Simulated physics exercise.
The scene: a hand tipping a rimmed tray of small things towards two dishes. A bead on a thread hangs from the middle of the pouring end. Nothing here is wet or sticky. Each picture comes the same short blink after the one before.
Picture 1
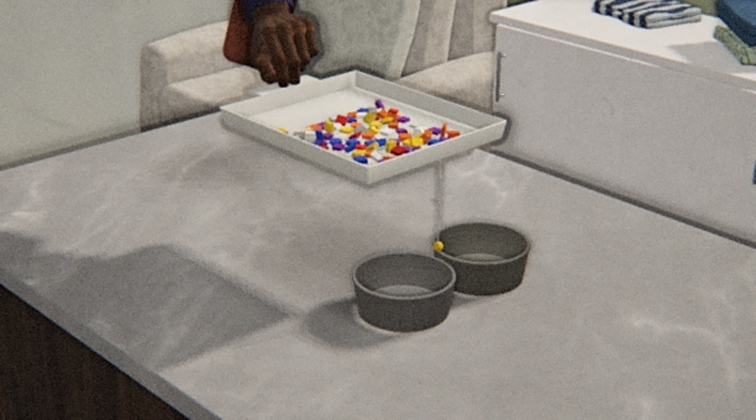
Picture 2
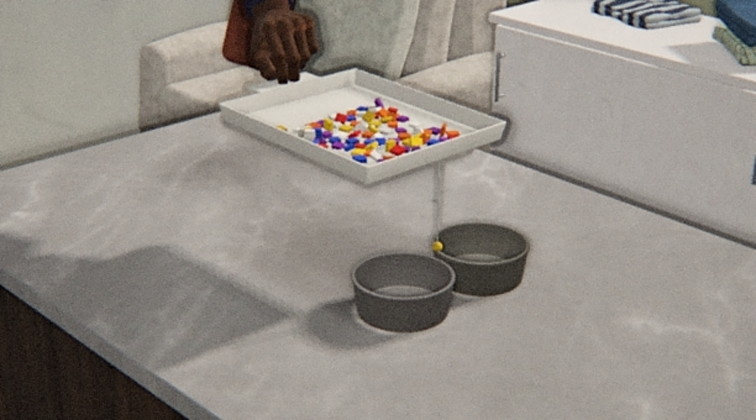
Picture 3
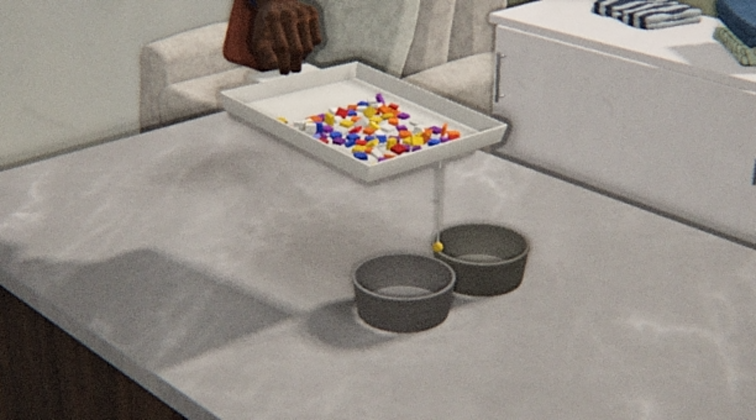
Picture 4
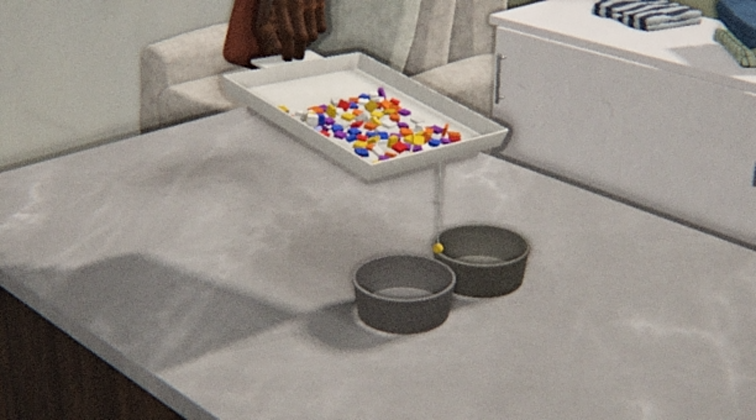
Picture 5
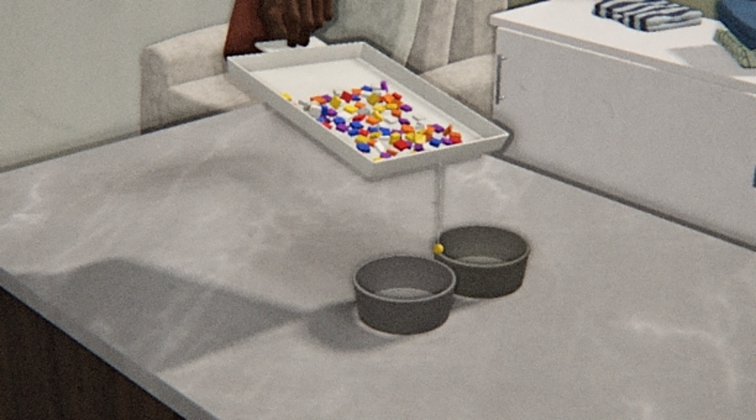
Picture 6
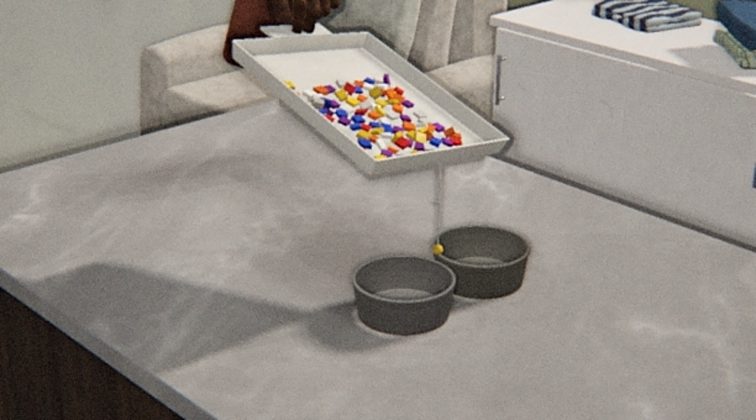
A white tray of colourful little tiles stayed level at first above two dark dishes, then a hand raised its back end steadily, and the tray slanted more, its front edge dipping slightly to the right.
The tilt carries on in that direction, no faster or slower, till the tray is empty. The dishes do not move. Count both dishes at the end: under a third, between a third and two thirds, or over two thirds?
The two hold over two thirds of the load.
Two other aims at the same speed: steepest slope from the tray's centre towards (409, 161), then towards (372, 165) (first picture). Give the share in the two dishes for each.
Roughly 40 per cent, and 70 per cent.
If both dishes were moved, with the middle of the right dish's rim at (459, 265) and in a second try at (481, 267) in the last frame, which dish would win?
In turn: Right; right.
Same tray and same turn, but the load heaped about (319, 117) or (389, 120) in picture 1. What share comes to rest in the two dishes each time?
In turn 80 and 90 in a hundred.
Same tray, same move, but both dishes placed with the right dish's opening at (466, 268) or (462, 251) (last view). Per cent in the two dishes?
Roughly 40 per cent, and 70 per cent.
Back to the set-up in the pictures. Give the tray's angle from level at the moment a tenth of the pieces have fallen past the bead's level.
At about 85°.
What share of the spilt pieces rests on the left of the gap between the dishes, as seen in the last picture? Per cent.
Some 0 per cent.
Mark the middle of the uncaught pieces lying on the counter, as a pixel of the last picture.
Roughly at (493, 318).
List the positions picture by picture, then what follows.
The first frame shows corners of the pouring end (368, 165) and (501, 121), level; middle of the load (369, 136), mosaic tiles; left dish (439, 306); right dish (516, 271); bead on its thread (438, 246).
The second frame shows corners of the pouring end (368, 165) and (501, 122), level; middle of the load (368, 135).
The third frame shows corners of the pouring end (370, 164) and (502, 125), tipped barely, lowest at the right corner; middle of the load (369, 132).
The fourth frame shows corners of the pouring end (372, 162) and (503, 129), tipped a little, lowest at the right corner; middle of the load (370, 127).
The fifth frame shows corners of the pouring end (374, 160) and (504, 133), tipped a little, lowest at the right corner; middle of the load (372, 121).
The sixth frame shows corners of the pouring end (376, 158) and (504, 137), tipped clearly, lowest at the right corner; middle of the load (374, 116); left dish (439, 310); right dish (516, 275).
Just after the last frame, tray tipped steeply; almost all on the tray; just a few in the air.
A moment on, tray tipped past a quarter turn; roughly two thirds on the tray; roughly a quarter in the right dish; about a tenth outside both; about a tenth in the air.
Further on, tray tipped past a quarter turn; the larger part in the right dish; roughly a quarter outside both.
When it is over, tray tipped past a quarter turn; not one in the left dish; the larger part in the right dish; roughly a quarter outside both.
